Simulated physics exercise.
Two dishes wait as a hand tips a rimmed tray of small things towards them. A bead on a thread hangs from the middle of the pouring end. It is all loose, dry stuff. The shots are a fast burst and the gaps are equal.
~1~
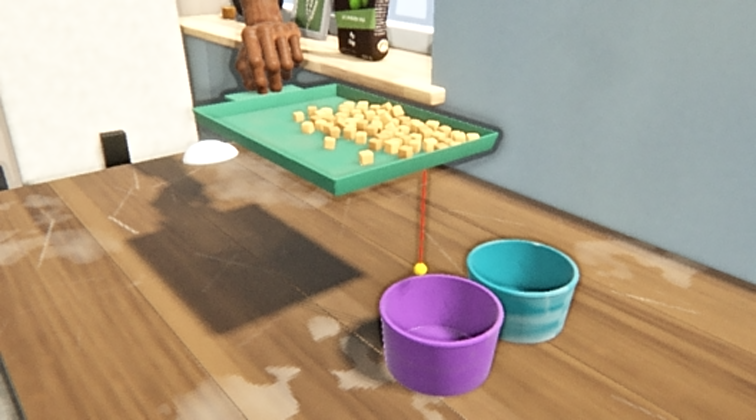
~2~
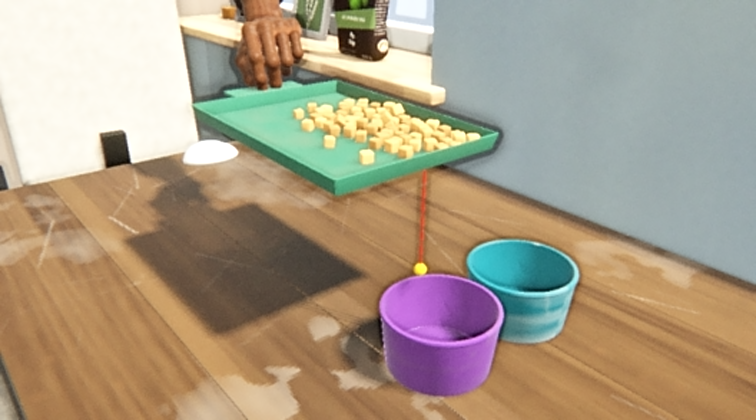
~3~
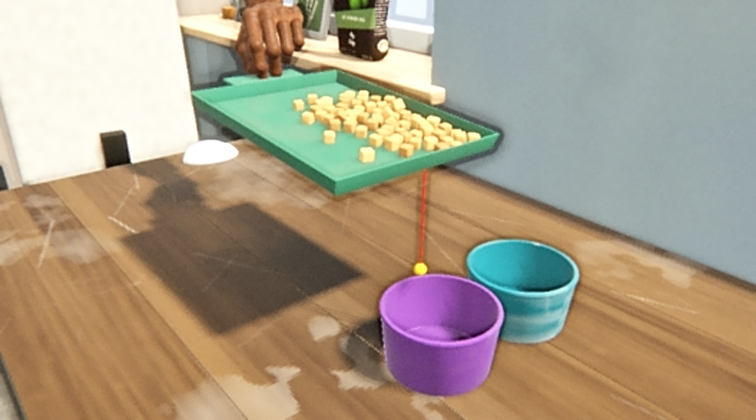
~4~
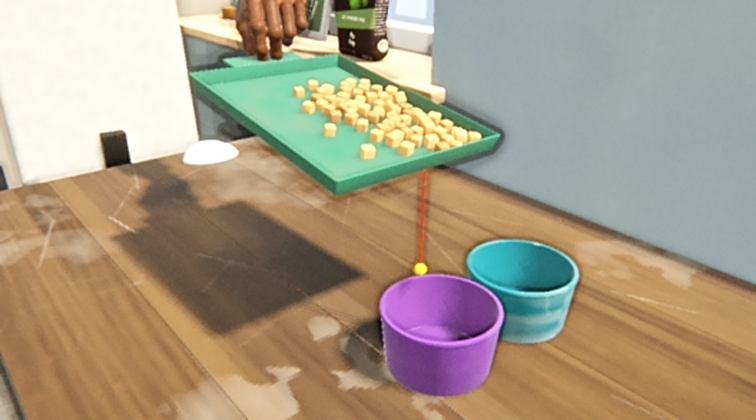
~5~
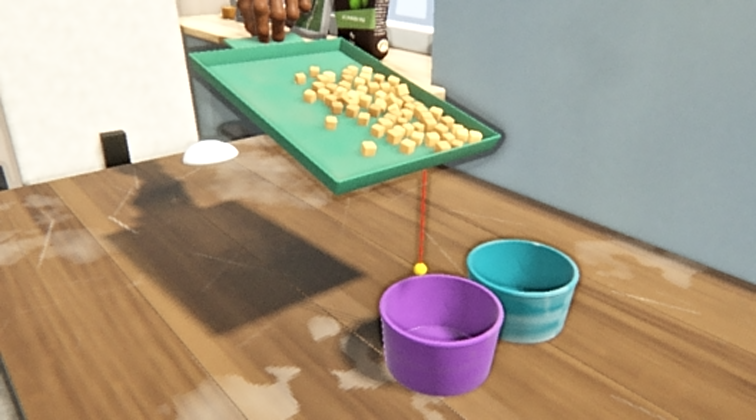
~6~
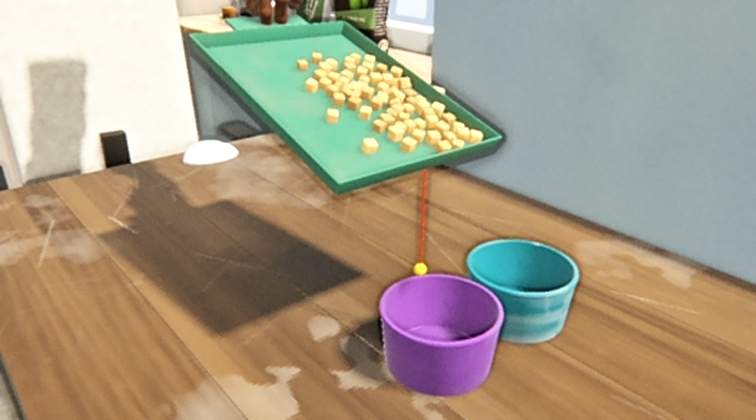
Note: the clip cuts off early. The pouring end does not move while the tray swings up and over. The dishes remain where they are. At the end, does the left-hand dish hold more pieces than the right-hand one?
The left one fills more.
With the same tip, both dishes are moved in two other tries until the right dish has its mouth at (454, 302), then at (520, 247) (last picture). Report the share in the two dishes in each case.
In order, about 60 and 30 in a hundred.
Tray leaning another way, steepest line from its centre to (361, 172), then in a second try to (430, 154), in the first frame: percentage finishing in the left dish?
40 % and 20 %.
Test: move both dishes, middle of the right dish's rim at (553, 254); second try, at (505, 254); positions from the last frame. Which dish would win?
The first time the left-side one comes out ahead, then the left-side one the second time.
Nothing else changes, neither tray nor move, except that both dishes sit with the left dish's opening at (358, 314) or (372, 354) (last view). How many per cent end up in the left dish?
Close to 10 in a hundred, then close to 10 in a hundred.
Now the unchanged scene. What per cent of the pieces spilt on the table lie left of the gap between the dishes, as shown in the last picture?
About 20 percent of the spill.
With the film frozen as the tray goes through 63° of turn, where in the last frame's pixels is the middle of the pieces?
Somewhere about pixel (441, 129).
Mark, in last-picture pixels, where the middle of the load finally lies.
Last view, resting centre - approx. (473, 353).
Soon after the last picture, tray tipped steeply; nearly all on the tray; a stray few outside both; a stray few in the air.
A little later, tray tipped past a quarter turn; most on the tray; a small part in the left dish; a small part outside both; a stray few in the air.
Later still, tray tipped past a quarter turn; about half in the left dish; about a quarter in the right dish; about a third outside both.
By the end, tray tipped past a quarter turn; about half in the left dish; about a quarter in the right dish; about a third outside both.
